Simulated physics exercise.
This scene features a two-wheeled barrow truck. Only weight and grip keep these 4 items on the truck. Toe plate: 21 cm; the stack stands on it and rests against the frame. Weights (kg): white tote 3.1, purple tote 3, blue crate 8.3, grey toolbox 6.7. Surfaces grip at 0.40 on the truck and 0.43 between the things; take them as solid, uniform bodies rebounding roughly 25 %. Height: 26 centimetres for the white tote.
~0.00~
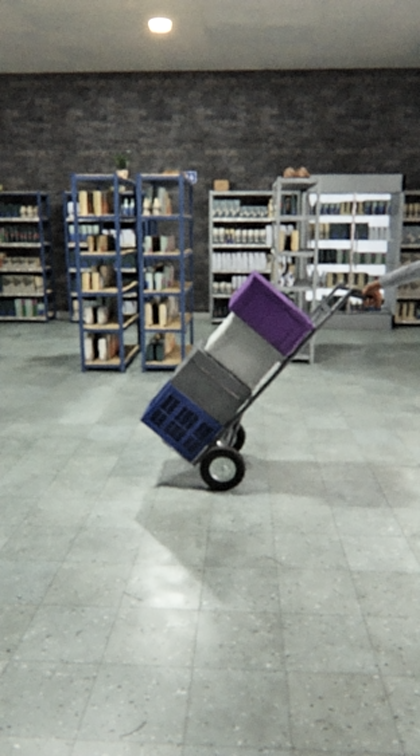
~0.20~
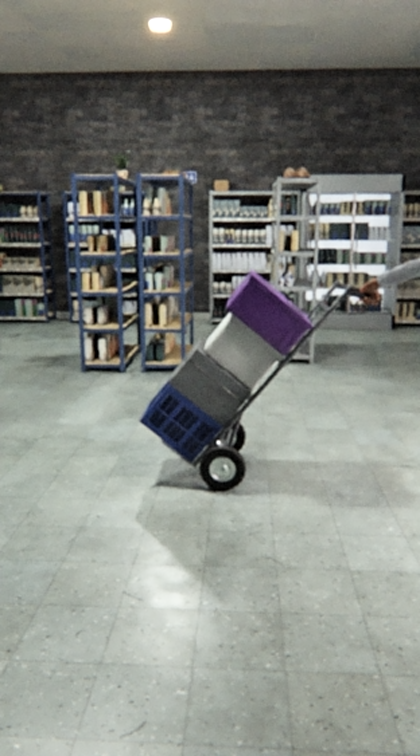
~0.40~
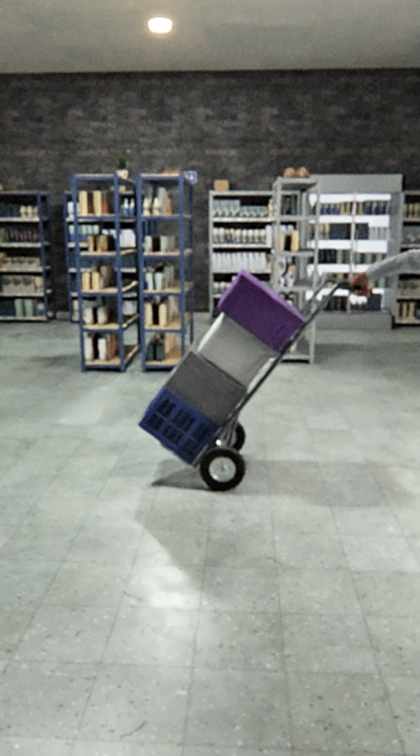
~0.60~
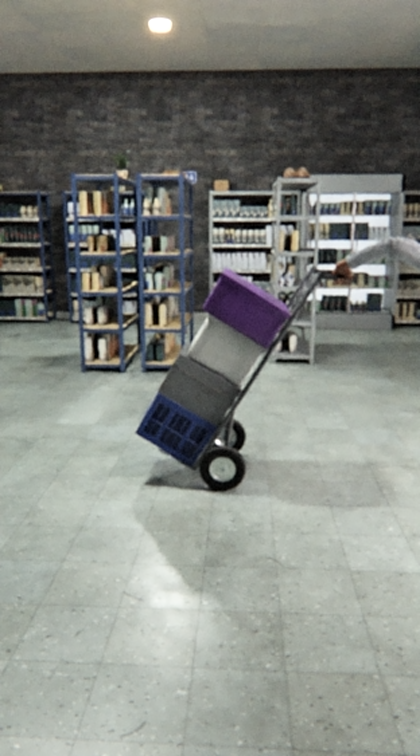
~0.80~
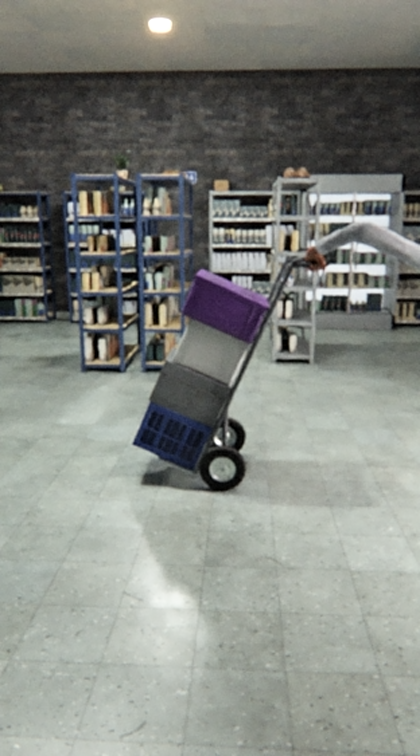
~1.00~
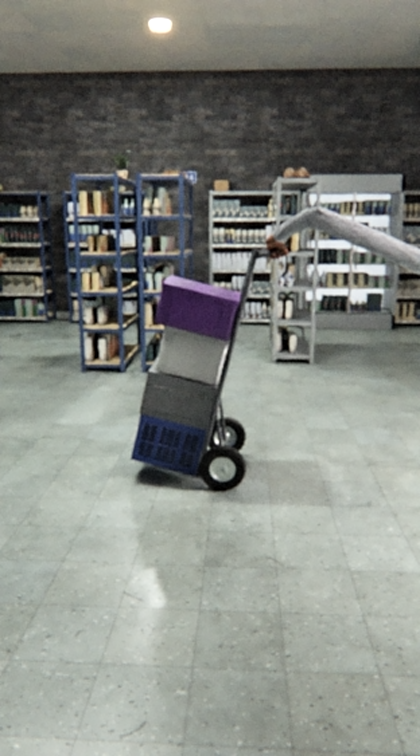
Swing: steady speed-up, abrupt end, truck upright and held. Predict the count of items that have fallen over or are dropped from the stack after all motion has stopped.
The load will keep every piece.
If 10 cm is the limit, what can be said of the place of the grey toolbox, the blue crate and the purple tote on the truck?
Here is how it goes: The grey toolbox remains near its start; next, the blue crate remains near its start; last, the purple tote moves off.
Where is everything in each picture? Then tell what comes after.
In the first picture, 40° short of upright; white tote (244, 348); purple tote (269, 312).
In the second picture, 39° short of upright; blue crate (184, 415); grey toolbox (212, 380).
In the third picture, 36° short of upright; blue crate (182, 417); grey toolbox (208, 381).
In the fourth picture, 31° short of upright; blue crate (179, 420); grey toolbox (201, 383).
In the fifth picture, 24° short of upright; blue crate (175, 426); grey toolbox (192, 386).
In the sixth picture, 14° short of upright; white tote (194, 350); purple tote (199, 307).
Around 1.20 s, 2° short of upright.
Around 1.30 s, truck upright; purple tote tipped 4° against what carries it near (153, 318); white tote tipped 4° against what carries it near (162, 360); grey toolbox tipped 4° against what carries it.
Around 1.40 s, truck upright; purple tote tipped 6° against what carries it near (142, 318); white tote tipped 6° against what carries it near (154, 360); grey toolbox tipped 6° against what carries it.
Around 1.50 s, truck upright; purple tote tipped 4° against what carries it near (135, 319); white tote tipped 4° against what carries it near (152, 361); grey toolbox tipped 4° against what carries it.
Finally (1.9 s), not toppled but over 10 cm from the start, white tote and purple tote; the other 2 still in place (within 10 cm). Final places as that camera would see them, white tote near (151, 360), purple tote near (134, 319).
